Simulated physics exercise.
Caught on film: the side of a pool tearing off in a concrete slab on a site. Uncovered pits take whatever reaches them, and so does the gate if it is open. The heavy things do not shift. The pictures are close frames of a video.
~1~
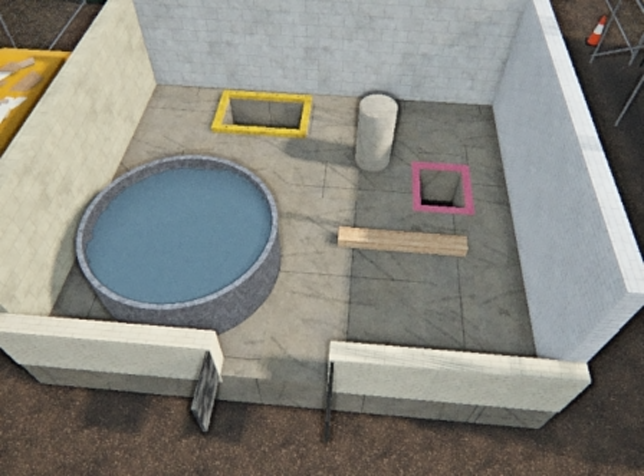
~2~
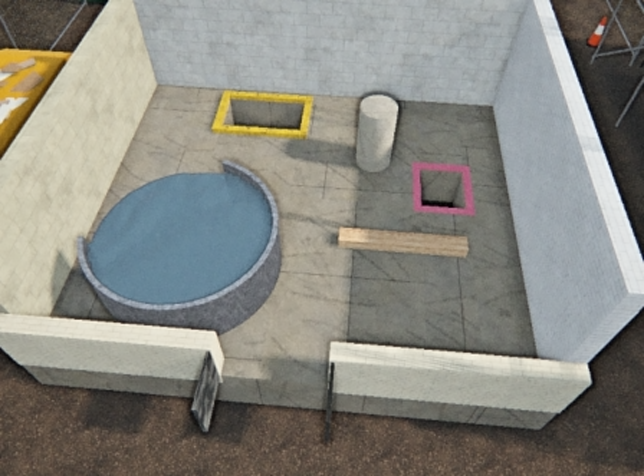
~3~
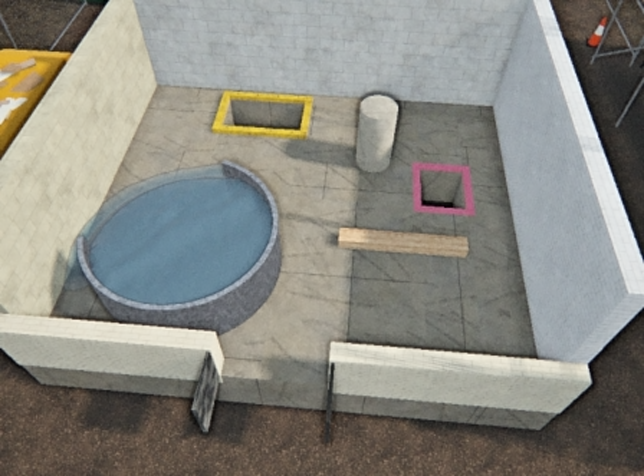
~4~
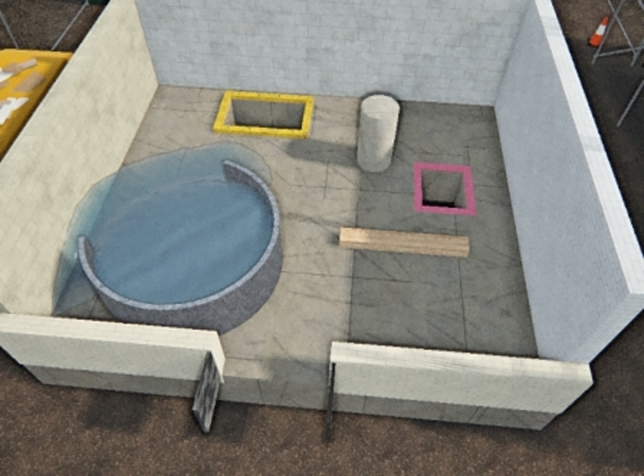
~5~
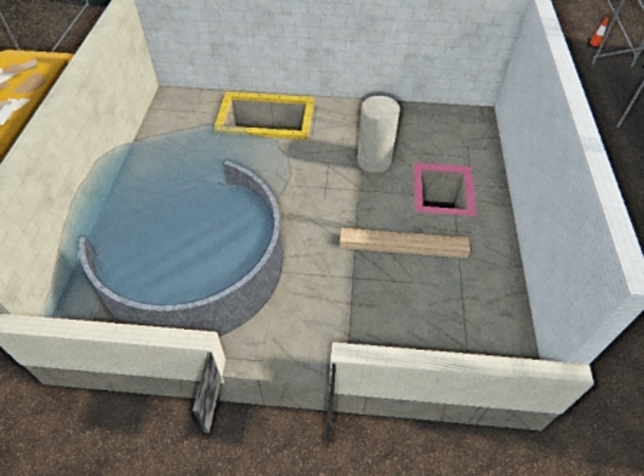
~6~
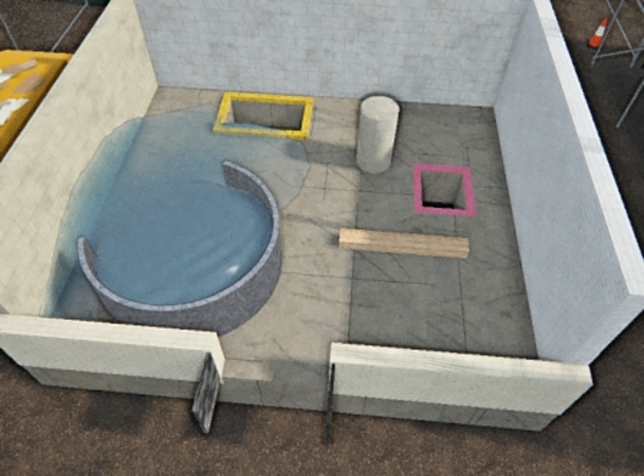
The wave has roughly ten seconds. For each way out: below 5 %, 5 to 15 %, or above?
In the end: The gate takes not even 5 %; the yellow pit takes above 15 %; the pink pit takes from 5 to 15 %.
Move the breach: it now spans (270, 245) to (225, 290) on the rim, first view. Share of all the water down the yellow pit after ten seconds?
Per cent: Yellow 0.
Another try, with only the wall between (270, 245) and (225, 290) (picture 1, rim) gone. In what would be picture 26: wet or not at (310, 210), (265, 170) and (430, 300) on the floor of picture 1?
One after the other: Clear, no water, flooded.
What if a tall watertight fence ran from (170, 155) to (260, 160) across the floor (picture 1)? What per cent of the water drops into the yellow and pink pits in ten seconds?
Parts in a hundred: Yellow 15, pink 14.
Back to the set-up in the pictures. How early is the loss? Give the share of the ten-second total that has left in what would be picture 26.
Roughly 55 per cent.
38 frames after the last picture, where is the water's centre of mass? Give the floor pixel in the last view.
Close to (252, 203).
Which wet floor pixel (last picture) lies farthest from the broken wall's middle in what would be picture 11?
Close to (371, 133).
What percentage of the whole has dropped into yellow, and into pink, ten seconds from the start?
Roughly 28 per cent, then 10 per cent.
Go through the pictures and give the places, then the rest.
In the first frame, still water in the round pool at (180, 227).
In the second frame, water pours out on the round pool's far side and has run to a hidden place.
In the third frame, water pours out on the round pool's far side and has run to (65, 285).
In the fourth frame, water pours out on the round pool's far side and has run to (53, 314).
In the fifth frame, water pours out on the round pool's far side and has run to a hidden place.
In the sixth frame, water pours out on the round pool's far side and has run to (295, 141).
A moment on, water covers 30 % of the floor; the gate 0 %, the yellow pit 2 %, the pink pit 0 %.
Next, water covers 40 % of the floor; the gate 0 %, the yellow pit 7 %, the pink pit 0 %.
Then, water covers 65 % of the floor; the gate 0 %, the yellow pit 22 %, the pink pit 0 %.
Later, water covers 85 % of the floor; the gate 1 %, the yellow pit 28 %, the pink pit 1 %.
In the end, water covers 95 % of the floor; the gate 2 %, the yellow pit 28 %, the pink pit 10 %.
